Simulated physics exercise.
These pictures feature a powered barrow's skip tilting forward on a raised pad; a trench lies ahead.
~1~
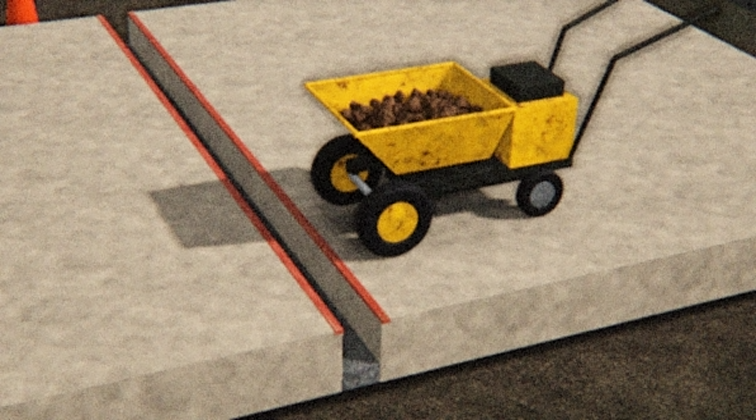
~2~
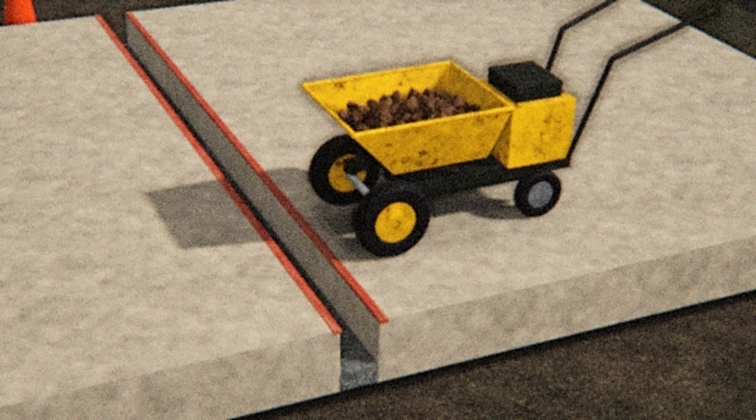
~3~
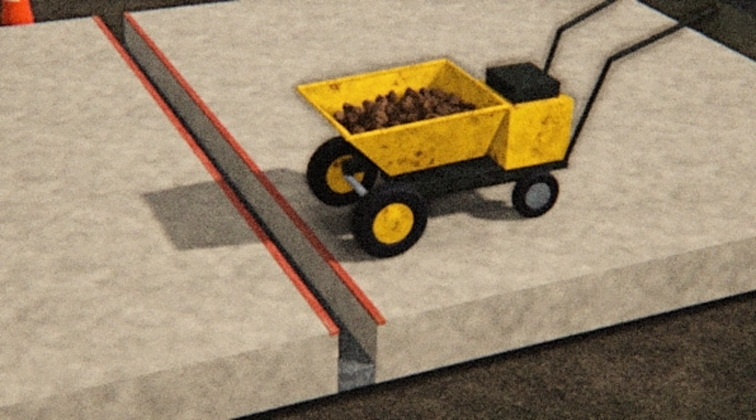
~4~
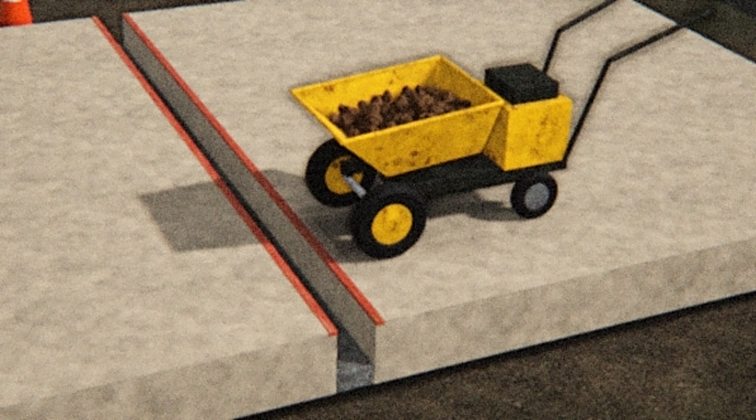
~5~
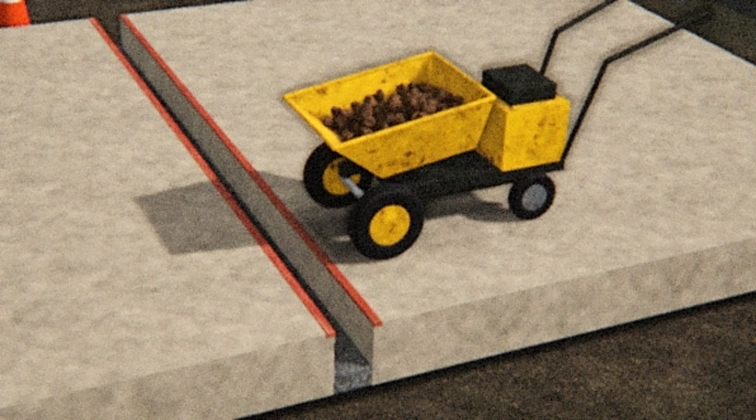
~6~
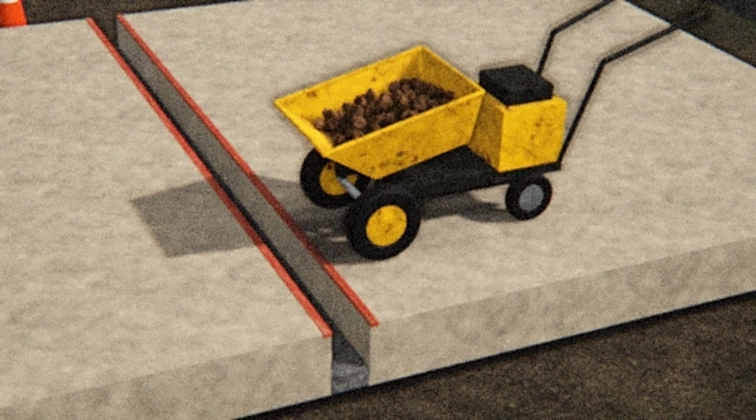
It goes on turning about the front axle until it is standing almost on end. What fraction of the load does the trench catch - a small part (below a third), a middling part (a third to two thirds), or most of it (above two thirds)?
A small part, below a third.
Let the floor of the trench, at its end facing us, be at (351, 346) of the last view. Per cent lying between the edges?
About 0 %.
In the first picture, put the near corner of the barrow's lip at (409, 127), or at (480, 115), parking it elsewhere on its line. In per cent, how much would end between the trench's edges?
It works out to 70 per cent in the first case and 30 per cent in the second.
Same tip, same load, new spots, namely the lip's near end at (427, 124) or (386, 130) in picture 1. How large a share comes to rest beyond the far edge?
About 10 per cent first, about 70 per cent second.
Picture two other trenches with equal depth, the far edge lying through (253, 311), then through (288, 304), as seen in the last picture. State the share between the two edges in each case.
70 %, 10 %.
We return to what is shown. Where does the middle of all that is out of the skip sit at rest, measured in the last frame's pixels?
Close to (202, 253) in the last view.
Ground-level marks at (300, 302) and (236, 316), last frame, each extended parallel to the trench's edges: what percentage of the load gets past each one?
About 90 and 50 %.
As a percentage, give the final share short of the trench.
0 %.
Just after the last frame, skip tipped steeply; every one in the skip.
A moment on, skip tipped steeply; the larger part in the skip; about a tenth beyond it; just a few falling.
Further on, skip tipped right over; about a tenth in the skip; the larger part beyond it.
When it is over, skip tipped right over; about a tenth in the skip; just a few in or heaped over the trench; almost all beyond it.
